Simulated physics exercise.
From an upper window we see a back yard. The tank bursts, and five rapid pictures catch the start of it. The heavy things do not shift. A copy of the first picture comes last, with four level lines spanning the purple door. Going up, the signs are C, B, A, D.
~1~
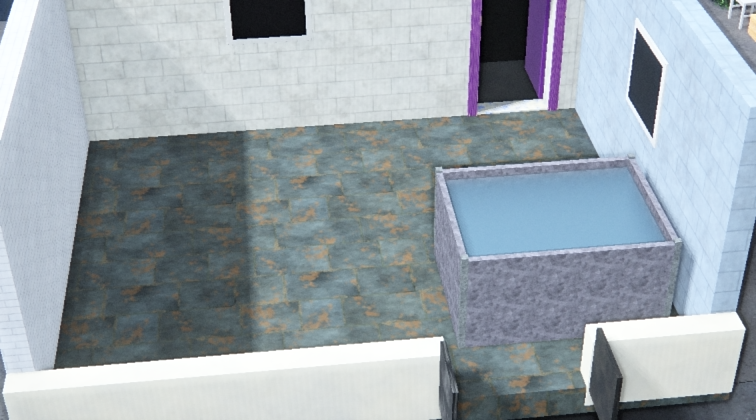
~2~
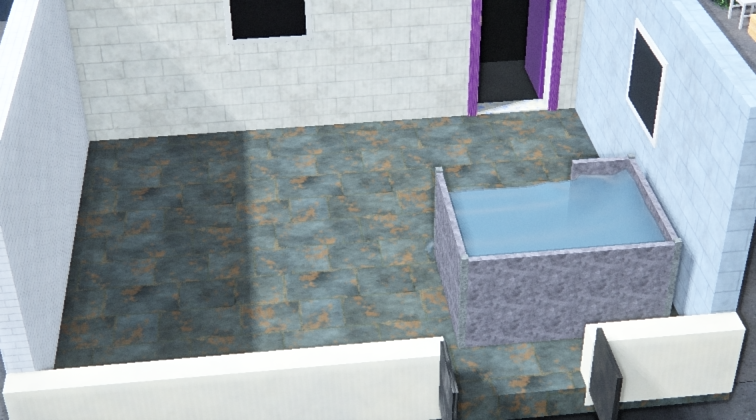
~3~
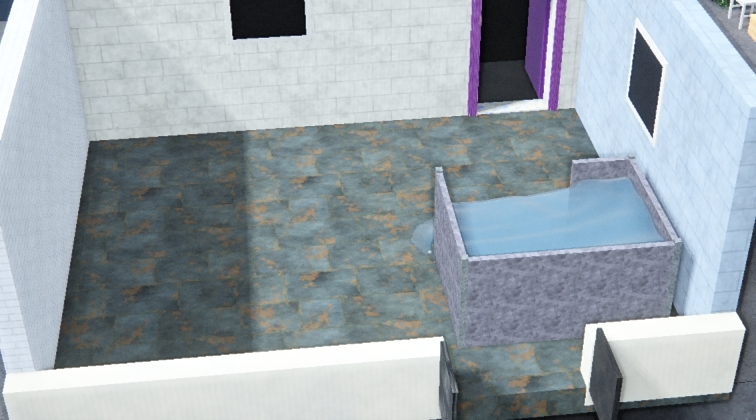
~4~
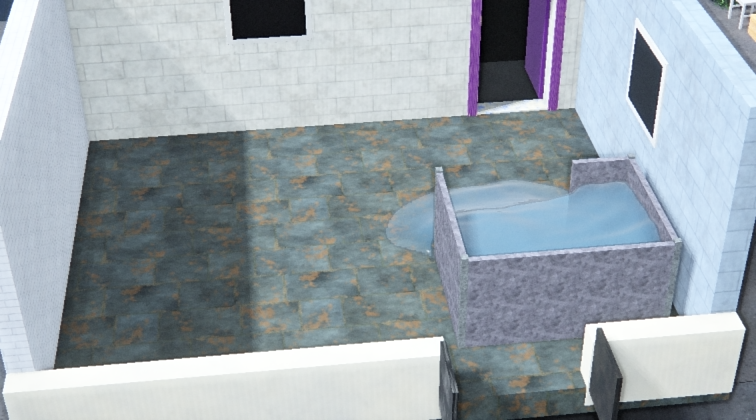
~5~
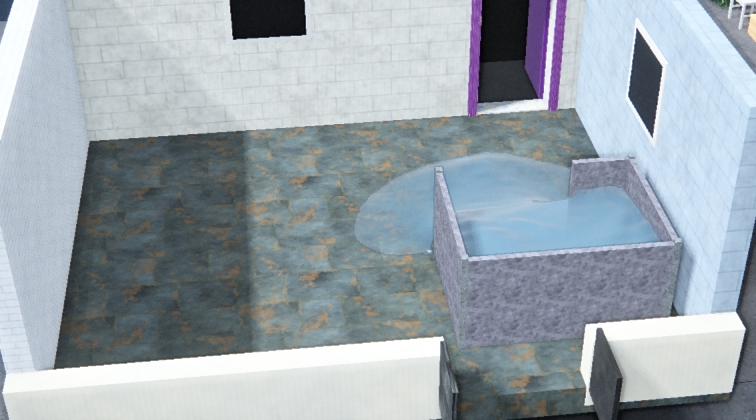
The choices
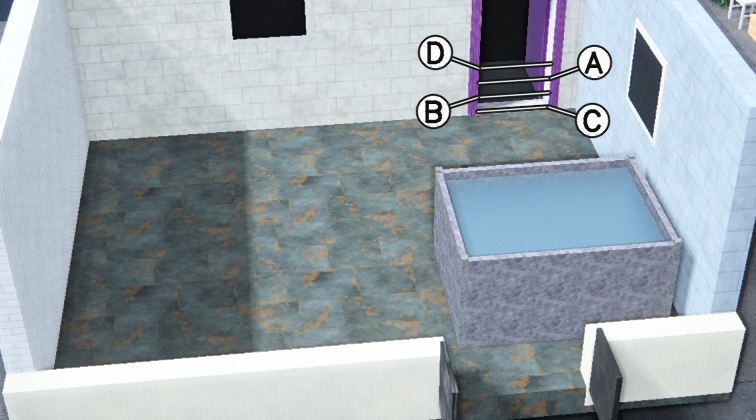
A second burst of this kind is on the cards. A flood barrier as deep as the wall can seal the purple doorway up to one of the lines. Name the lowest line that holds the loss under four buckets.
I would pick mark A.
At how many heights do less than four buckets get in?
Two.
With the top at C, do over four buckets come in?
Yes, that goes wrong.
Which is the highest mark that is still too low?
Here it is mark B.
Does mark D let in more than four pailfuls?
No, that is safe.
On the marked copy, A at (514, 80); B at (513, 95); C at (512, 109); D at (515, 66); from the bottom up C, B, A, D.
Choosing A, a splash gets over, under a bucket.
Choosing B, about 11 bucketfuls get in.
Choosing C, dozens of bucketfuls pour in.
Choosing D, nothing gets over.
